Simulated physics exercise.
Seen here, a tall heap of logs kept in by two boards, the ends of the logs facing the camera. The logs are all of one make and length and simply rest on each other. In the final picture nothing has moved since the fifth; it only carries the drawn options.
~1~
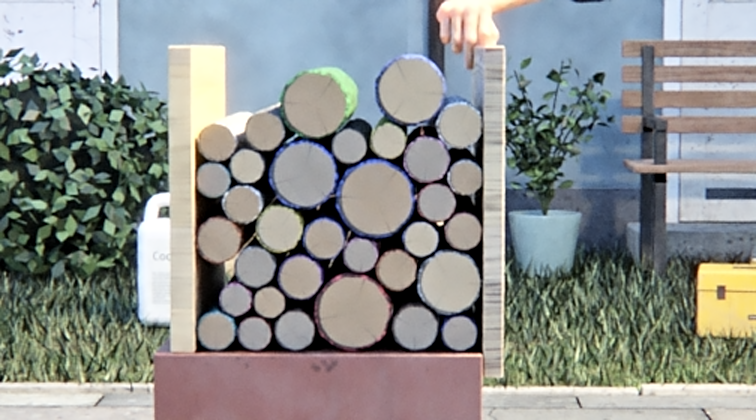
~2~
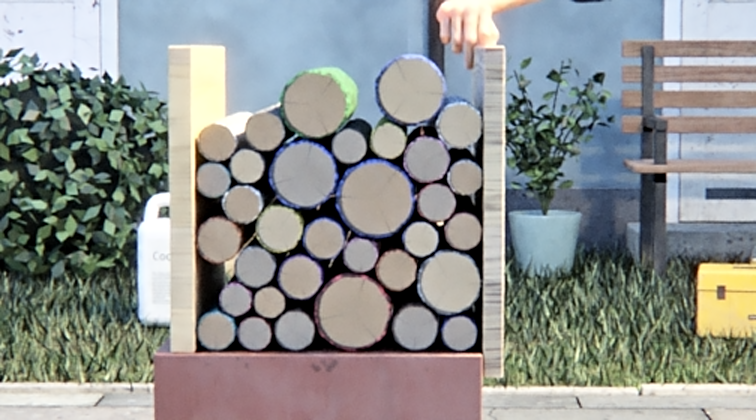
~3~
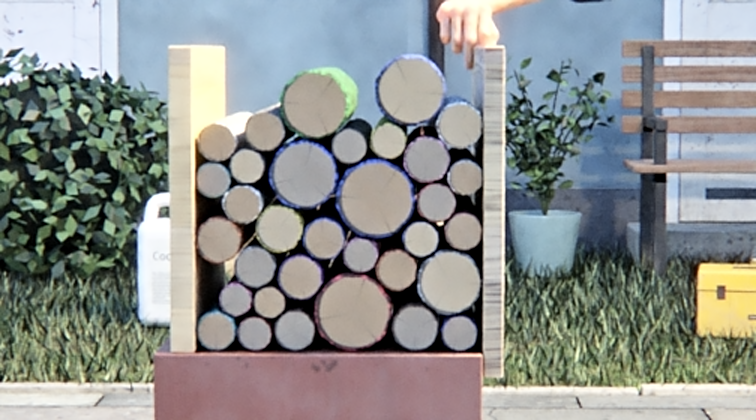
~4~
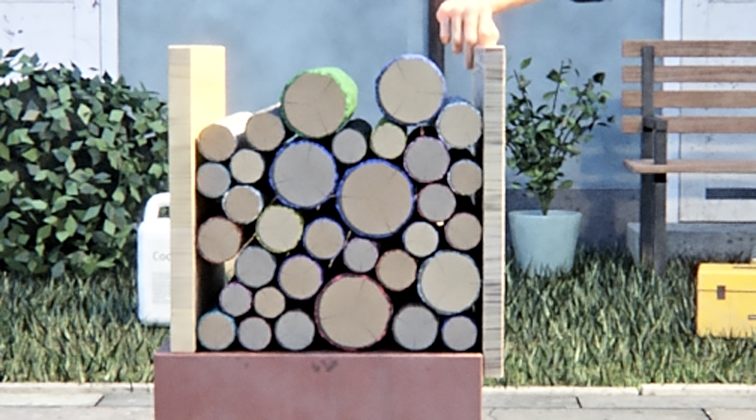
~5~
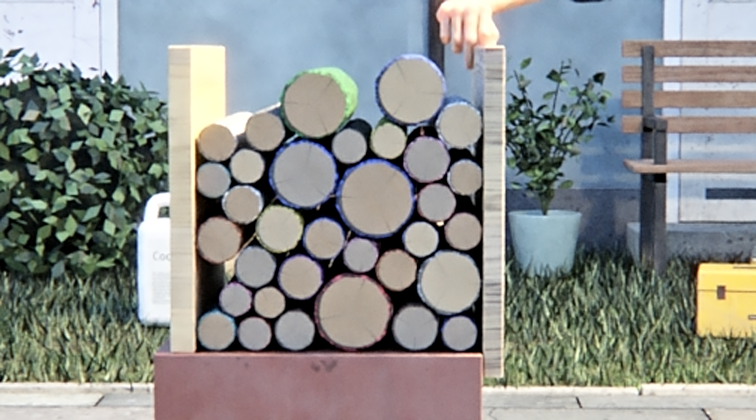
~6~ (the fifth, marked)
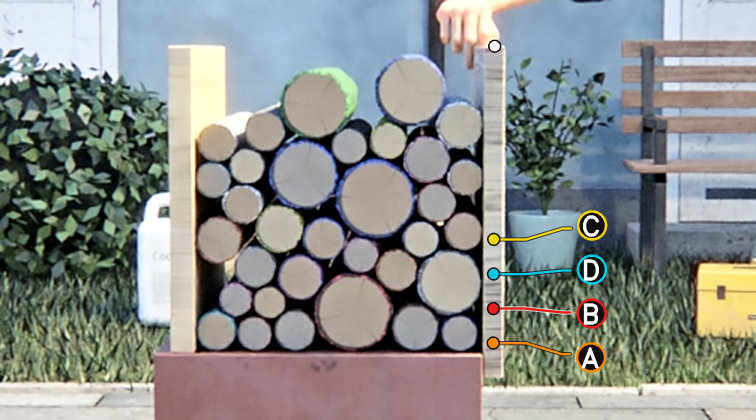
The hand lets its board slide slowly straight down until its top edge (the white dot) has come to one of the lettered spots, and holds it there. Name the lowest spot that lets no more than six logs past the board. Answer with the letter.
Down to C.
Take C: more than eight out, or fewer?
Fewer than eight.
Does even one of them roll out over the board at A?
Yes.
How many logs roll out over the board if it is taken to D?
With D, seven.
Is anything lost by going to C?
At C: Yes.
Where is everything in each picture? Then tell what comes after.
A log (349, 146); a log (264, 131); side board (486, 198), in the first frame.
Side board (486, 198); a log (216, 331), in the second frame.
A log (460, 333); a log (300, 277), in the third frame.
A log (324, 239); a log (219, 240), in the fourth frame.
A log (349, 146); a log (264, 131); side board (486, 198), in the fifth frame.
On the marked copy, A at (493, 343); B at (493, 309); C at (494, 240); D at (494, 274); the white dot at (495, 46).
Following C. Soon after the start, top of the board (484, 129).
Later, top of the board (484, 223).
In the end, top of the board (484, 239), three out over the board.
As for the rest, A more than six out over the board; B more than six out over the board; D seven out over the board.
